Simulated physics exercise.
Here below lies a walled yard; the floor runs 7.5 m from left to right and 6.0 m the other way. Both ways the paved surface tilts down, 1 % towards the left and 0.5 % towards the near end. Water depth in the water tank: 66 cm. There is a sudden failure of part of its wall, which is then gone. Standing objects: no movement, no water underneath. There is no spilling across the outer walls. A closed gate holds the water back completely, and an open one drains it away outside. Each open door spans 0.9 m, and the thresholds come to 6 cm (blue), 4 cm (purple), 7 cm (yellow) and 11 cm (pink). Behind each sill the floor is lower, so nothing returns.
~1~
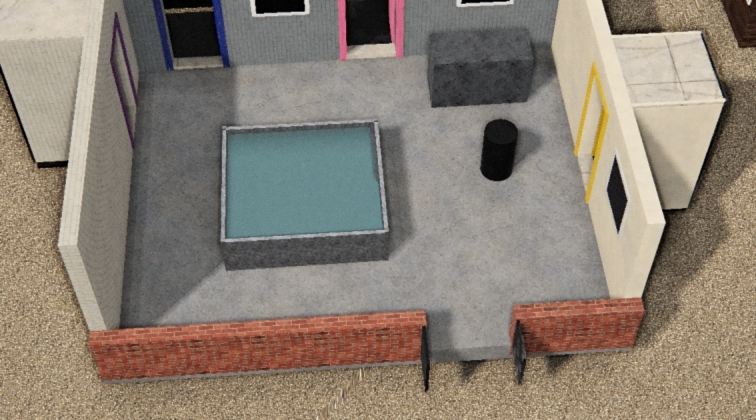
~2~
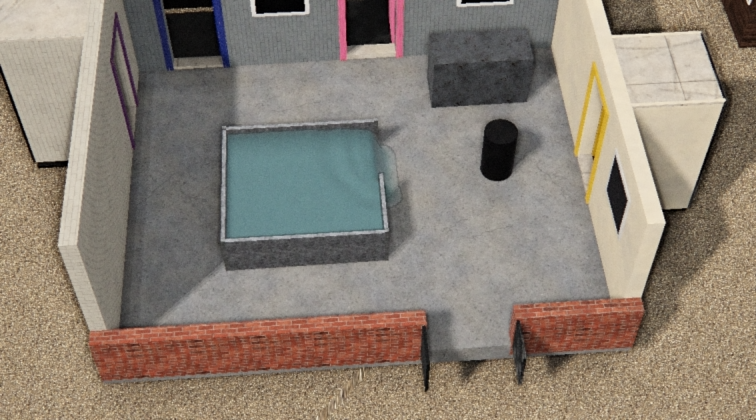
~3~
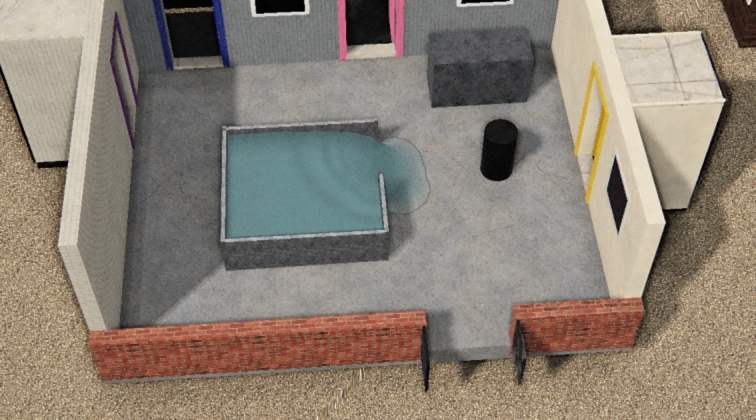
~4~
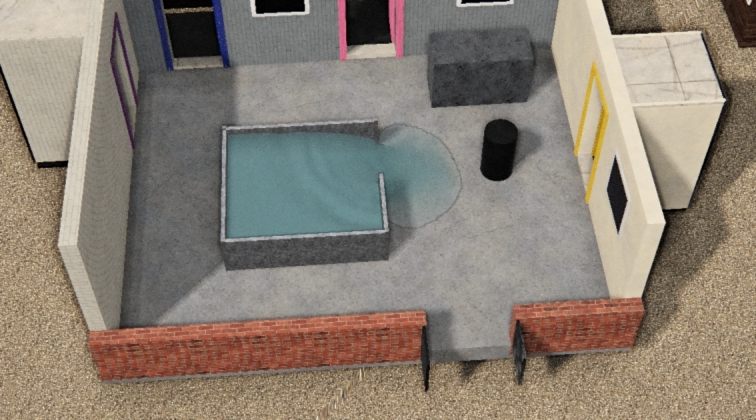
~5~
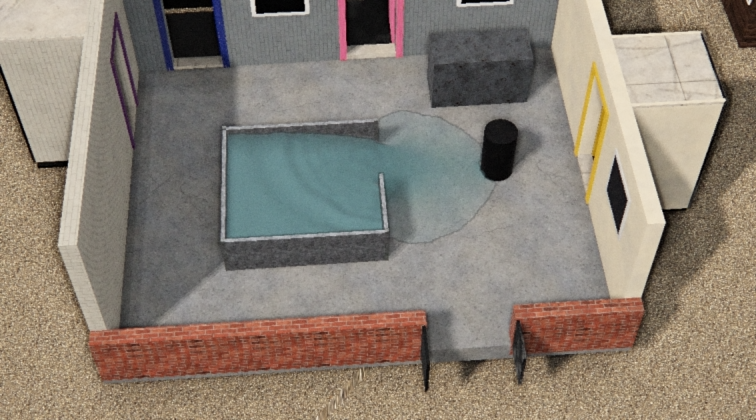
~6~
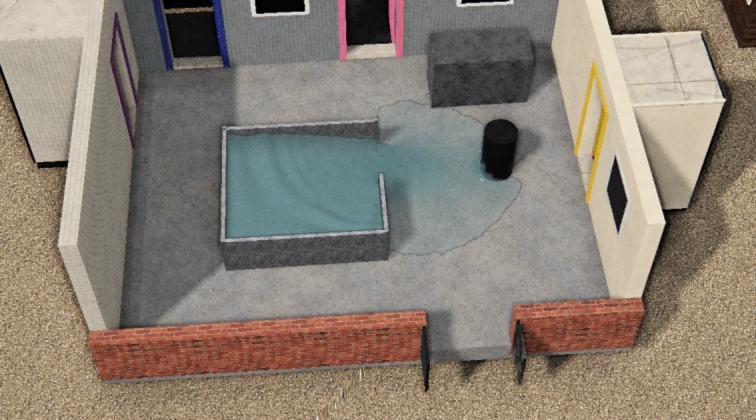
Water pours through a gap in the tank's right wall and spreads around a black cylinder.
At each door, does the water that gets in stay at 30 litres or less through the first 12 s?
Taking them in turn: At the blue door, yes; at the purple door, no; at the yellow door, no; at the pink door, yes.
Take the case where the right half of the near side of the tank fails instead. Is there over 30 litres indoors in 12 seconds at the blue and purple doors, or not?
Against the limit, the blue door exceeds it and the purple door exceeds it.
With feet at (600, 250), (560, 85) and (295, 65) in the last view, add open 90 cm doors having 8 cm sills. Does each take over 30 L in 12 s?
The first one exceeds it, the second one exceeds it, and the third one doesn't reach it.
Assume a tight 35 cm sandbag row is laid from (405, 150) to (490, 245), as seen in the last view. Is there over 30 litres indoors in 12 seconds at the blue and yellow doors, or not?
Blue within the limit, yellow within the limit.
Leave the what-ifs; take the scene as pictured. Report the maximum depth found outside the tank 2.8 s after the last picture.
Up to near 32 cm.
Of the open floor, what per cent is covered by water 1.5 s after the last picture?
Covered: Roughly 30 per cent.
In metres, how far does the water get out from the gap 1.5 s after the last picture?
Some 4.6 metres from the gap.
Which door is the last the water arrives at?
The purple door.
Then, 0.7 s after the last picture water covers 25 % of the floor and is deepest (38 cm) near (474, 168); blue door not reached, purple door not reached, yellow door 4 cm at the sill, 0 L in, pink door not reached.
Then, 1.5 s after the last picture water covers 30 % of the floor and is deepest (44 cm) near (558, 115); blue door not reached, purple door not reached, yellow door 12 cm at the sill, 3 L in, pink door 4 cm at the sill, 0 L in.
Then, 2.8 s after the last picture water covers 45 % of the floor and is deepest (32 cm) near (588, 295); blue door not reached, purple door not reached, yellow door 10 cm at the sill, 27 L in, pink door 4 cm at the sill, 0 L in.
Then, 6.3 s after the last picture water covers 90 % of the floor and is deepest (16 cm) near (574, 230); blue door 3 cm at the sill, 0 L in, purple door 10 cm at the sill, 5 L in, yellow door 12 cm at the sill, 41 L in, pink door 6 cm at the sill, 0 L in.
Then, 11.3 s after the last picture water covers 100 % of the floor and is deepest (16 cm) near (118, 358); blue door 4 cm at the sill, 0 L in, purple door 11 cm at the sill, 91 L in, yellow door 7 cm at the sill, 58 L in, pink door 5 cm at the sill, 0 L in.
